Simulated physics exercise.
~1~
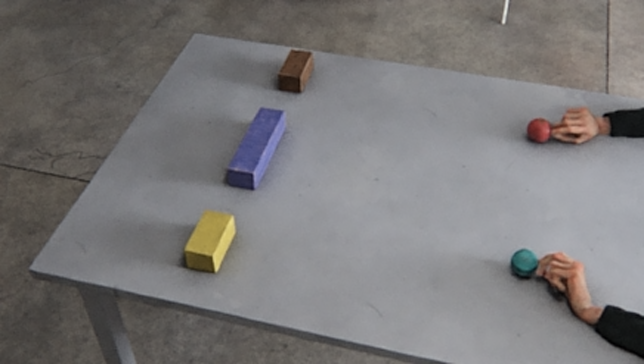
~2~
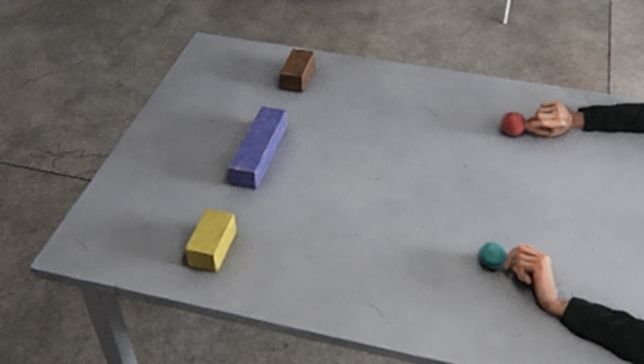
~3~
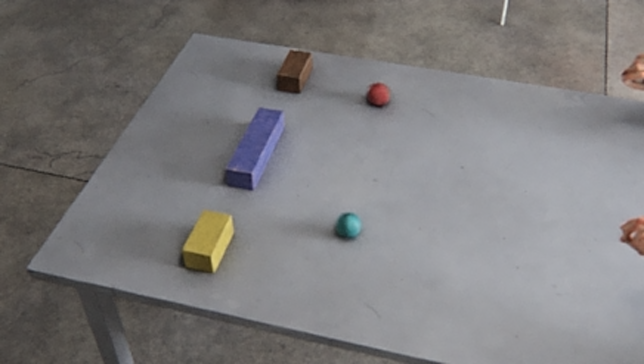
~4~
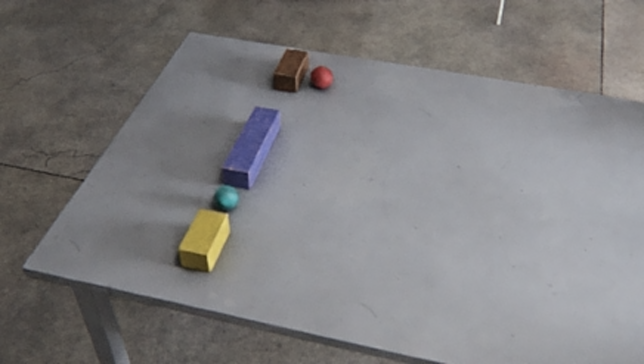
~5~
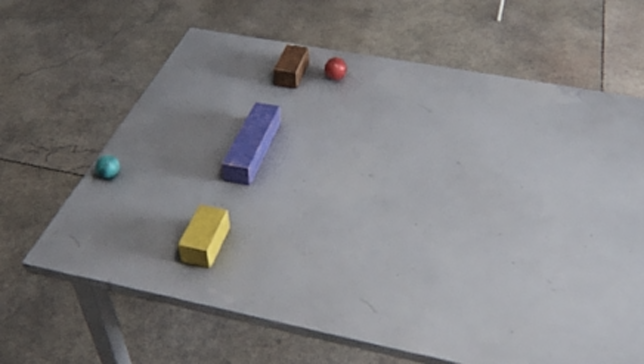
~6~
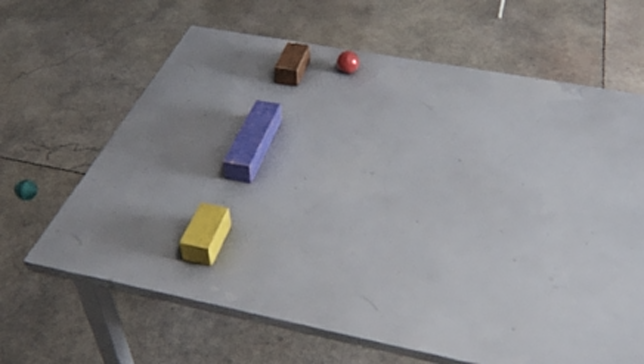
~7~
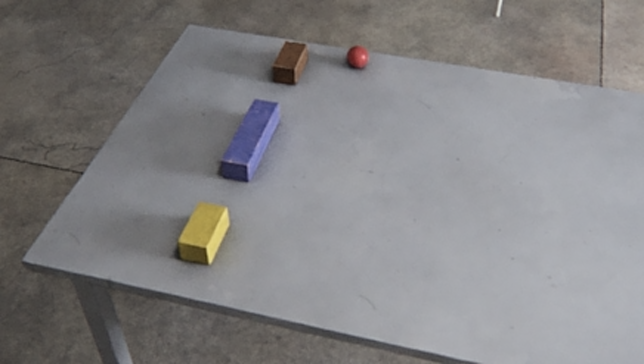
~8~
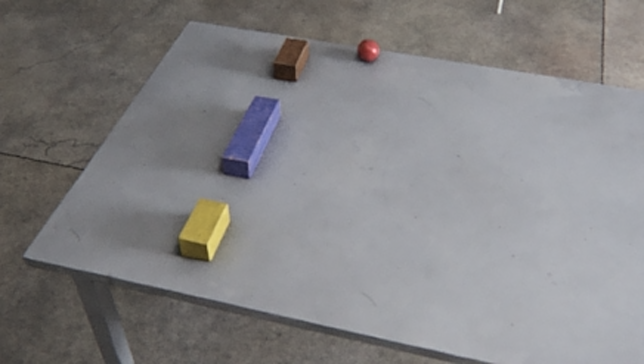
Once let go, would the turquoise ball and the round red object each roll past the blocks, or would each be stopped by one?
The turquoise ball rolled through the gap between the blue and yellow blocks, but the round red object was stopped by the brown brick and bounced back.
